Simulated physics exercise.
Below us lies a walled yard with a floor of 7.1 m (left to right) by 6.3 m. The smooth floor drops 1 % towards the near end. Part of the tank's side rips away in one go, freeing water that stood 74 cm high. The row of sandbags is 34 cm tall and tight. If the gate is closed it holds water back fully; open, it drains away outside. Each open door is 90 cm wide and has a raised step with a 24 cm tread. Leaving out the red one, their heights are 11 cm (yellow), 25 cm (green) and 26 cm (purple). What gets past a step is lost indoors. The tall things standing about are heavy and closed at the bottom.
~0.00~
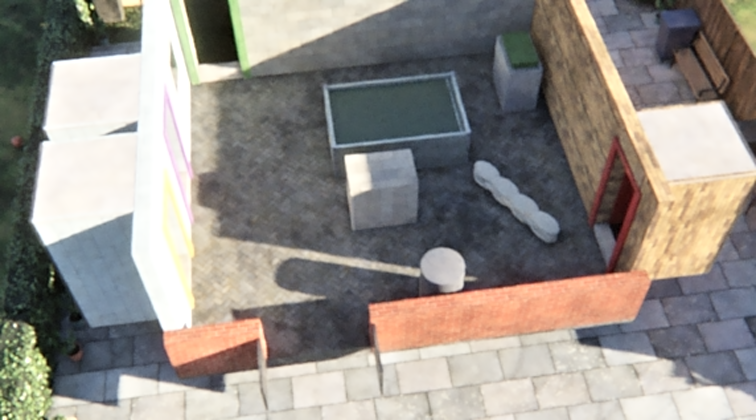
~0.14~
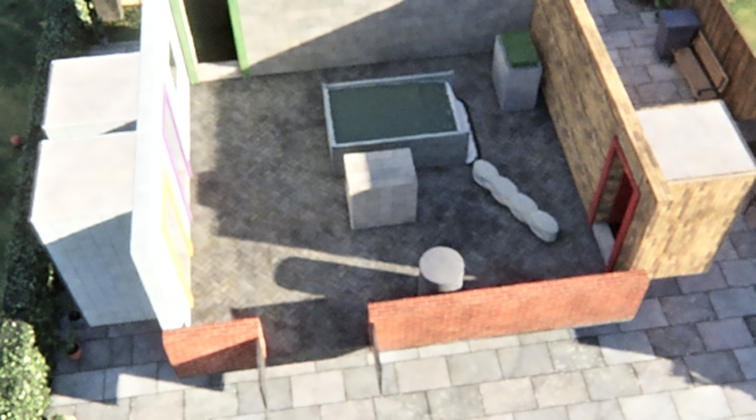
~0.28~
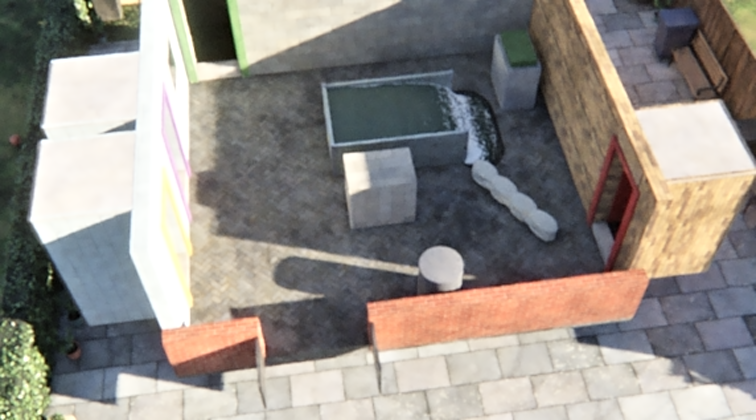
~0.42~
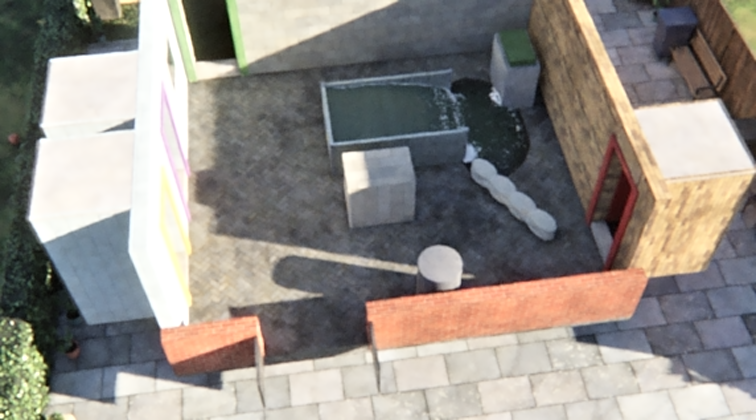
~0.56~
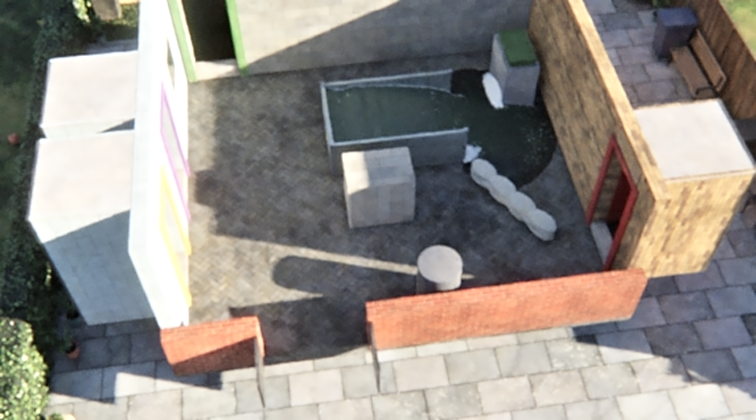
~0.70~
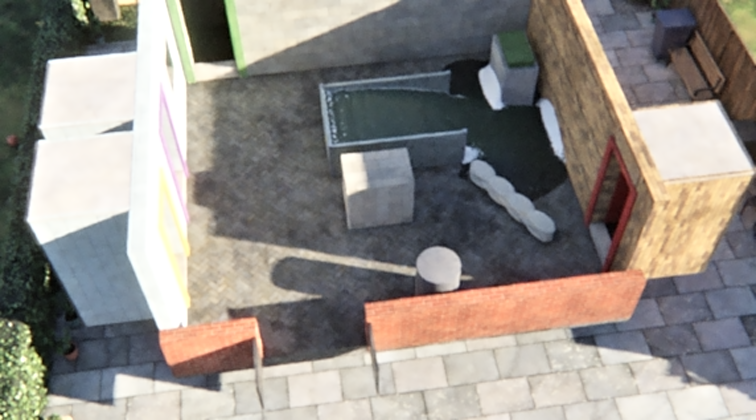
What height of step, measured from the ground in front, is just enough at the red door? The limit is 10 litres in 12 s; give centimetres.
At least 21 cm or so.
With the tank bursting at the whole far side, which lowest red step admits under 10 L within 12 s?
Some 11.5 cm.
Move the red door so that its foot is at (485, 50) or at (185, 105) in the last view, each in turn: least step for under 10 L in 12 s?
About 27 and 16 cm.
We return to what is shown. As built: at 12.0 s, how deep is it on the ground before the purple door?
Roughly 4.0 cm deep.
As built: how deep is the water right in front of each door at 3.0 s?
In cm: Yellow 0, red 22, green 0, purple 0.
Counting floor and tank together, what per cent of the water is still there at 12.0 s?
Roughly 92 in a hundred.
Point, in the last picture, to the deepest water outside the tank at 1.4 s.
Near (549, 127).
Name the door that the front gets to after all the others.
It is the yellow one.
After 1.4 s water covers 15 % of the floor, deepest (49 cm) near (549, 127); 3 cm at the red door, 0 litres in over its 16 cm step.
After 3.0 s water covers 35 % of the floor, deepest (45 cm) near (611, 300); 22 cm at the red door, 3 litres in over its 16 cm step.
After 12.0 s water covers 95 % of the floor, deepest (11 cm) near (187, 335); 9 cm at the red door, 29 litres in over its 16 cm step.
At the red door as built, the water arrived by 1.4 s and peaked near 22 cm at 3.2 s.
Run again over the same 12 s with other heights there, 15 litres in over 19.5 cm, 3 litres over 26 cm. The limit of 10 litres is kept from about 21 cm up.
